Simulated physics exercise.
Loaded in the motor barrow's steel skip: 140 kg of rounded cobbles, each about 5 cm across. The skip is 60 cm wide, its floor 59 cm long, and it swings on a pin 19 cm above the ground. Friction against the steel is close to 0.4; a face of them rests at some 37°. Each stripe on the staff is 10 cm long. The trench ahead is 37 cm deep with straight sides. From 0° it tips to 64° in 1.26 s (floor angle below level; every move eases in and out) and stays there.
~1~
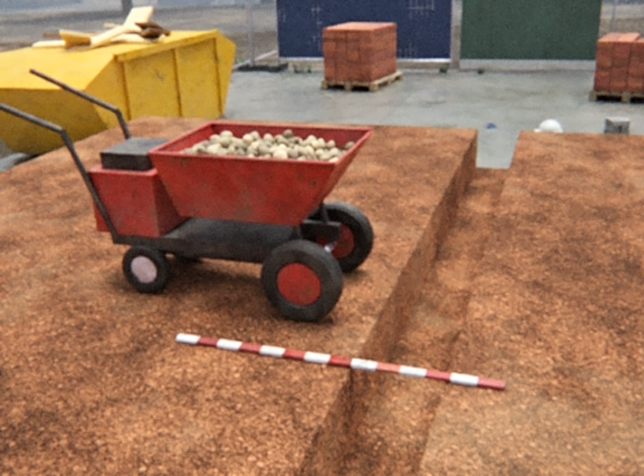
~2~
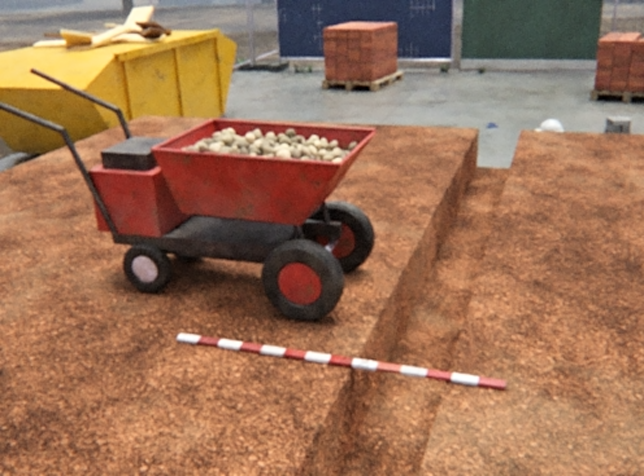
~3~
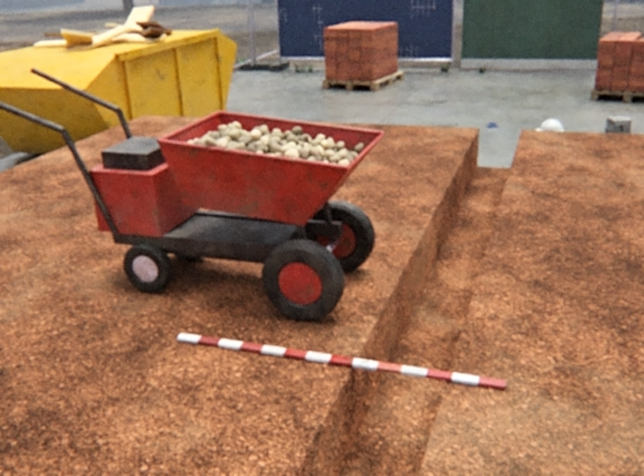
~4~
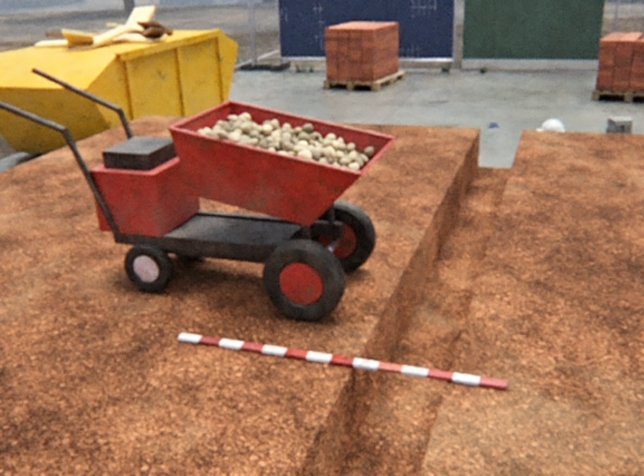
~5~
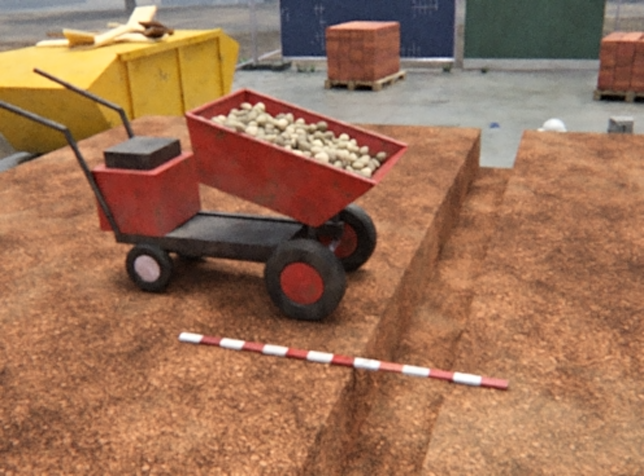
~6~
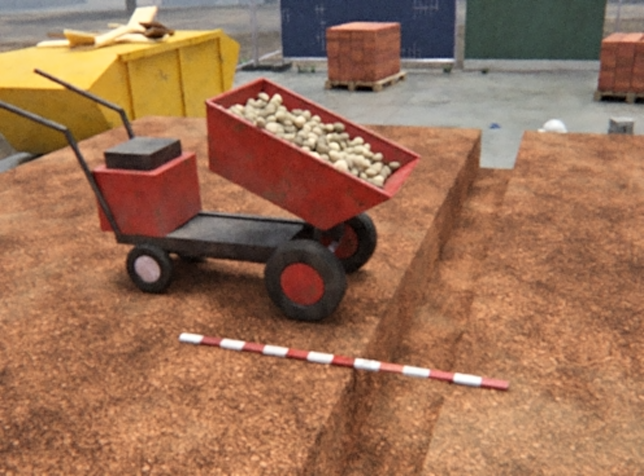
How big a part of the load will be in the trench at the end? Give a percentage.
Some 34 per cent of it.
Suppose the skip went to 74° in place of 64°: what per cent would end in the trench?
In that case some 45 per cent.
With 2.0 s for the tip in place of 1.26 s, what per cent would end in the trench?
It would be near 40 per cent.
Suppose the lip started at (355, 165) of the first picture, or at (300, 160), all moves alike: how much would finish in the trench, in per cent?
About 25 and 60 per cent.
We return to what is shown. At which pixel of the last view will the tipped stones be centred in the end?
Near (486, 308).
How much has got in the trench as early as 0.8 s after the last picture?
Some 5 per cent.
Then, 0.4 s after the last picture the floor is at 54°, 100 % in the skip; the foremost stones are at (436, 225).
Then, 0.8 s after the last picture the floor is at 64°, 75 % in the skip, 4 % in the trench, 20 % past the trench; the foremost stones are at (541, 317).
Then, 1.2 s after the last picture the floor is at 64°, 50 % in the skip, 10 % in the trench, 41 % past the trench; the foremost stones are at (641, 322).
Then, 3.1 s after the last picture the floor is at 64°, 23 % in the skip, 34 % in the trench, 43 % past the trench; the foremost stones are past the picture's edge.
